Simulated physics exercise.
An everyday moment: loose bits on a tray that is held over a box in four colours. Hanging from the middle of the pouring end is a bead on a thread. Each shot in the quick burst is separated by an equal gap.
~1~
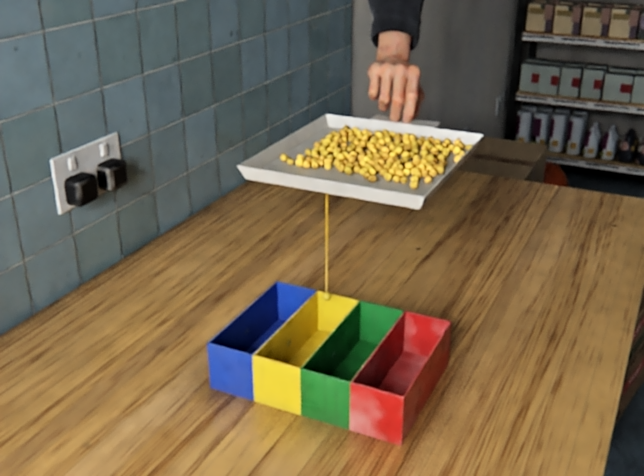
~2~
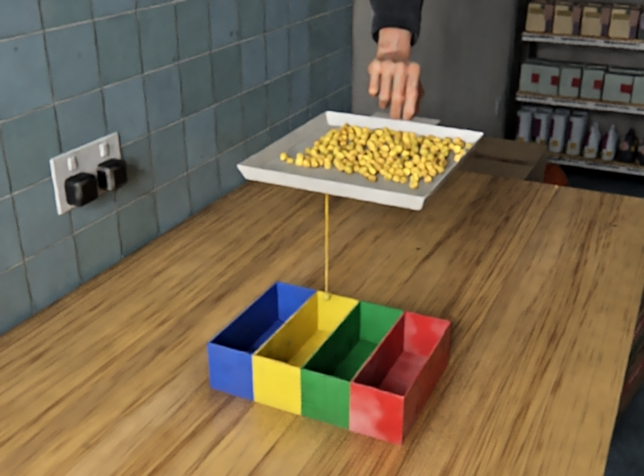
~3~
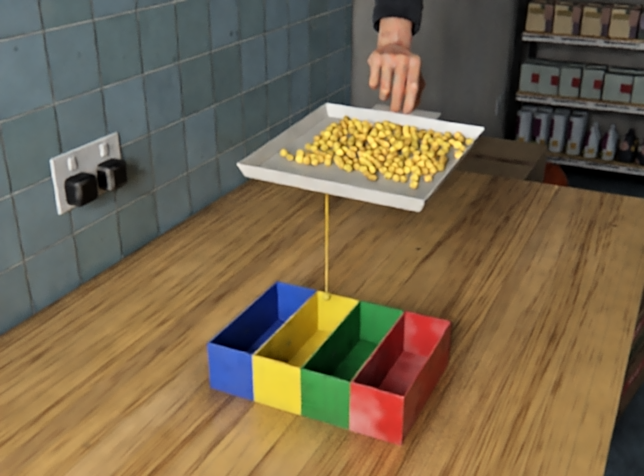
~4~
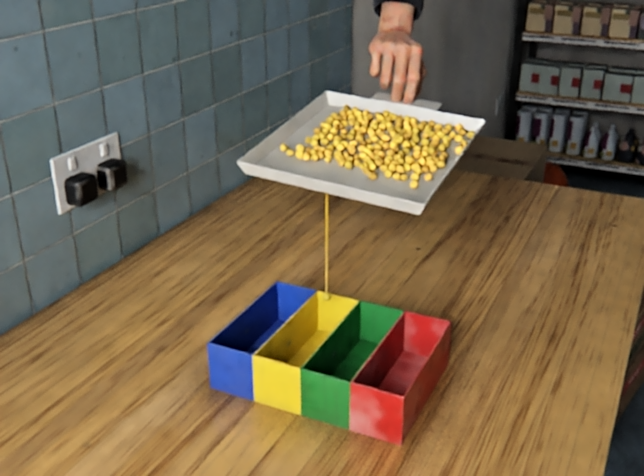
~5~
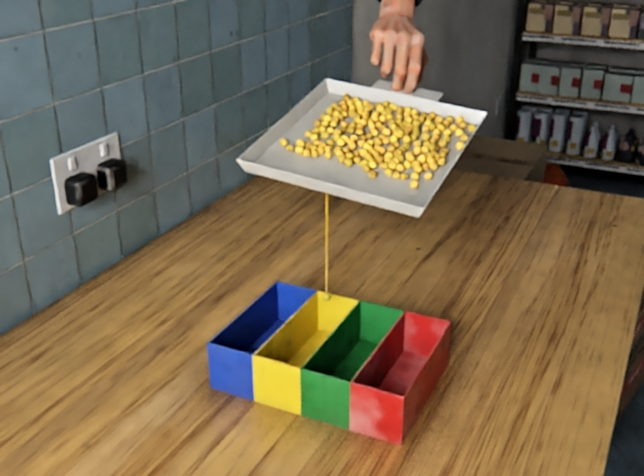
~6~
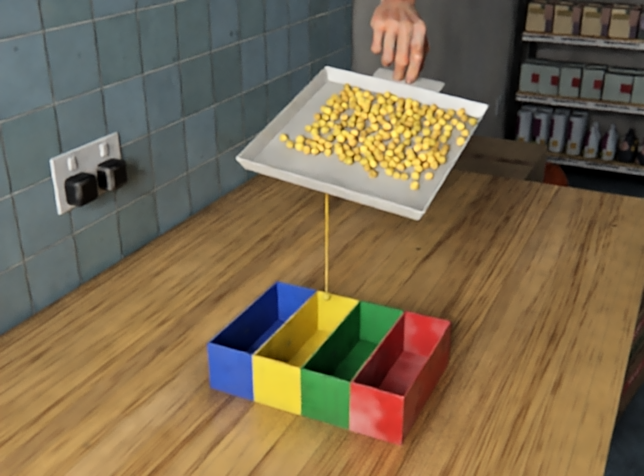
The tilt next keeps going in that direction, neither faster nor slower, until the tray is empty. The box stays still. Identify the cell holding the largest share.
Largest share: Red.
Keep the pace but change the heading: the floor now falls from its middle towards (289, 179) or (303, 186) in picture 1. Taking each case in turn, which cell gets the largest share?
The cell in blue; the cell in blue.
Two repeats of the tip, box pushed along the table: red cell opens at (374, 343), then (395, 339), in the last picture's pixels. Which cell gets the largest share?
First try: That red cell. Second try: The red cell.
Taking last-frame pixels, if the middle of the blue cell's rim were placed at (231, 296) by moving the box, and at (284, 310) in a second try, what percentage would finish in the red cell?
Roughly 20% first, roughly 50% second.
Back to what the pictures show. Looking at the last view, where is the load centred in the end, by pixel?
Close to (400, 376), more or less.
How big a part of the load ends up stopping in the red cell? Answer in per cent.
Around 70 in every hundred pieces.
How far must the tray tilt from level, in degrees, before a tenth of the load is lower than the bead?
Near 65 degrees.
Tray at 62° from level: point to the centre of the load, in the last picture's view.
I'd mark it close to (394, 193).
Soon after the last picture, tray tipped steeply; most on the tray; a small part in the red cell; a stray few in the green cell; a stray few in the yellow cell; a small part falling or outside the box.
A little later, tray tipped past a quarter turn; a stray few on the tray; about two thirds in the red cell; about a quarter in the green cell; a stray few in the yellow cell; a small part falling or outside the box.
Later still, tray tipped past a quarter turn; about two thirds in the red cell; about a quarter in the green cell; a stray few in the yellow cell; a stray few falling or outside the box.
At rest, tray tipped past a quarter turn; about two thirds in the red cell; about a quarter in the green cell; a stray few in the yellow cell; none in the blue cell; a stray few outside the box.
